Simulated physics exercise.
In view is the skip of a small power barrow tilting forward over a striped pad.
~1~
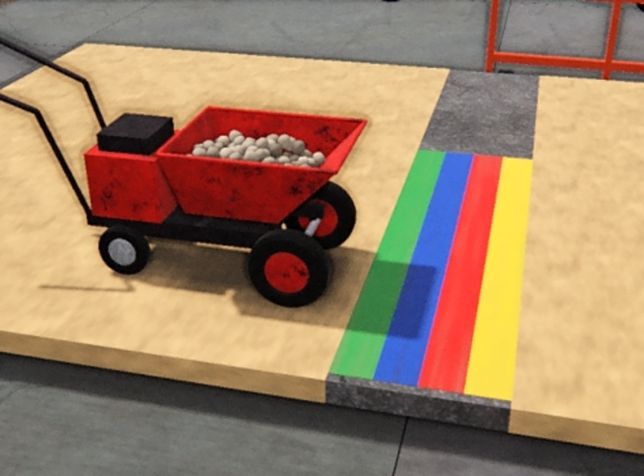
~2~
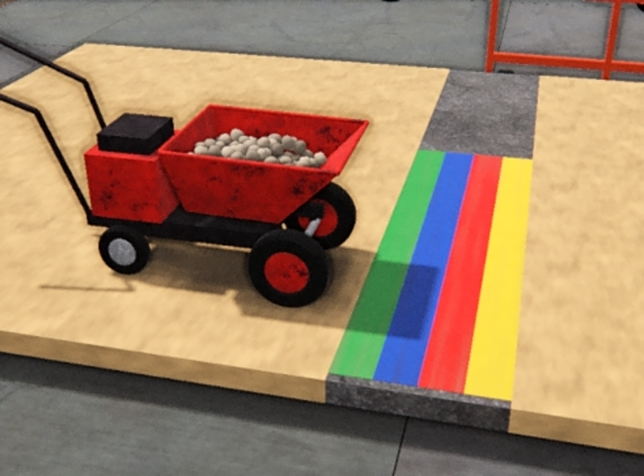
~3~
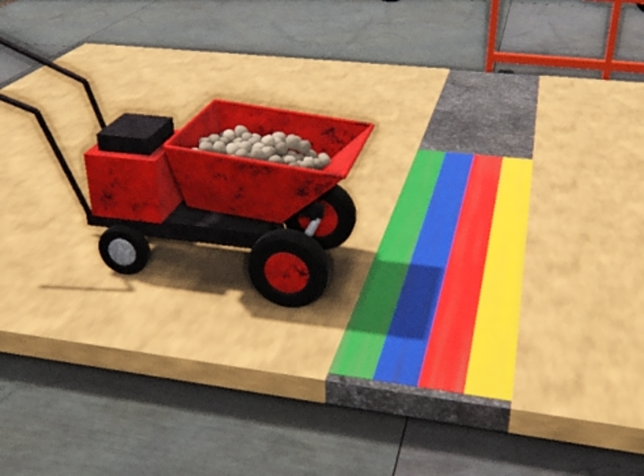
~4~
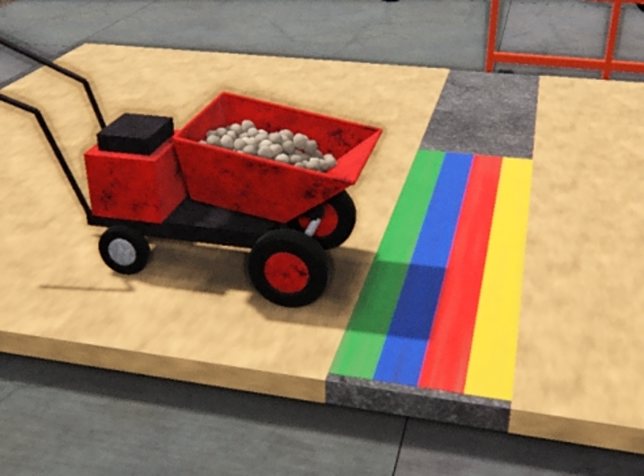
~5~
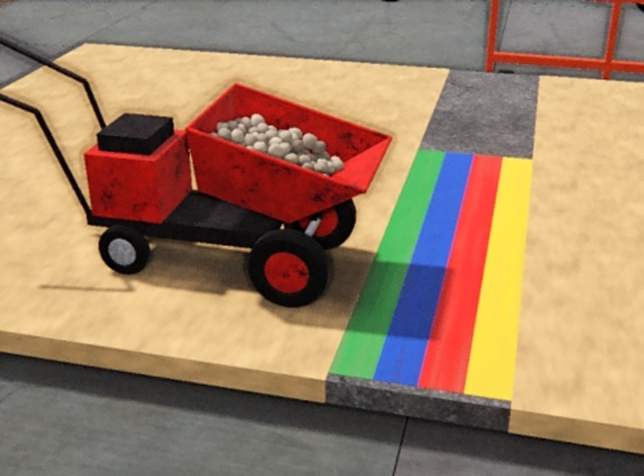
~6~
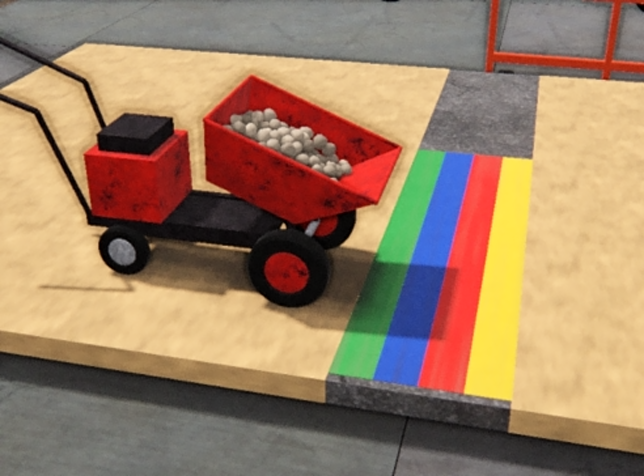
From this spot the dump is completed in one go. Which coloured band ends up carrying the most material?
The red band.
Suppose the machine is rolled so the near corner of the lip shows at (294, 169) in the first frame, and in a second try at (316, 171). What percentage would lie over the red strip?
20 % and 30 %.
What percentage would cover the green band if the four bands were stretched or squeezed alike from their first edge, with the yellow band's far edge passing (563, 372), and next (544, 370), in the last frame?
In order, 0 % and 0 %.
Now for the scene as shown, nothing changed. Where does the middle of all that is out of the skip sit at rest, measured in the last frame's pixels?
Close to (466, 288) in the last picture.
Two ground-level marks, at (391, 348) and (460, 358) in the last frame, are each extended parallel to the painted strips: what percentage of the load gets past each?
First some 80, then 30 per cent.
Shortly afterwards, skip tipped steeply; the whole lot in the skip.
Next, skip tipped right over; near two thirds in the skip; a little over the blue strip; near a quarter over the red strip; only a few over the yellow strip.
Some moments later, skip tipped right over; near a quarter in the skip; near a quarter over the blue strip; near a third over the red strip; near a quarter over the yellow strip; a little off the paint.
In the end, skip tipped right over; near a quarter in the skip; none at all over the green strip; near a quarter over the blue strip; near a third over the red strip; near a quarter over the yellow strip; a little off the paint.
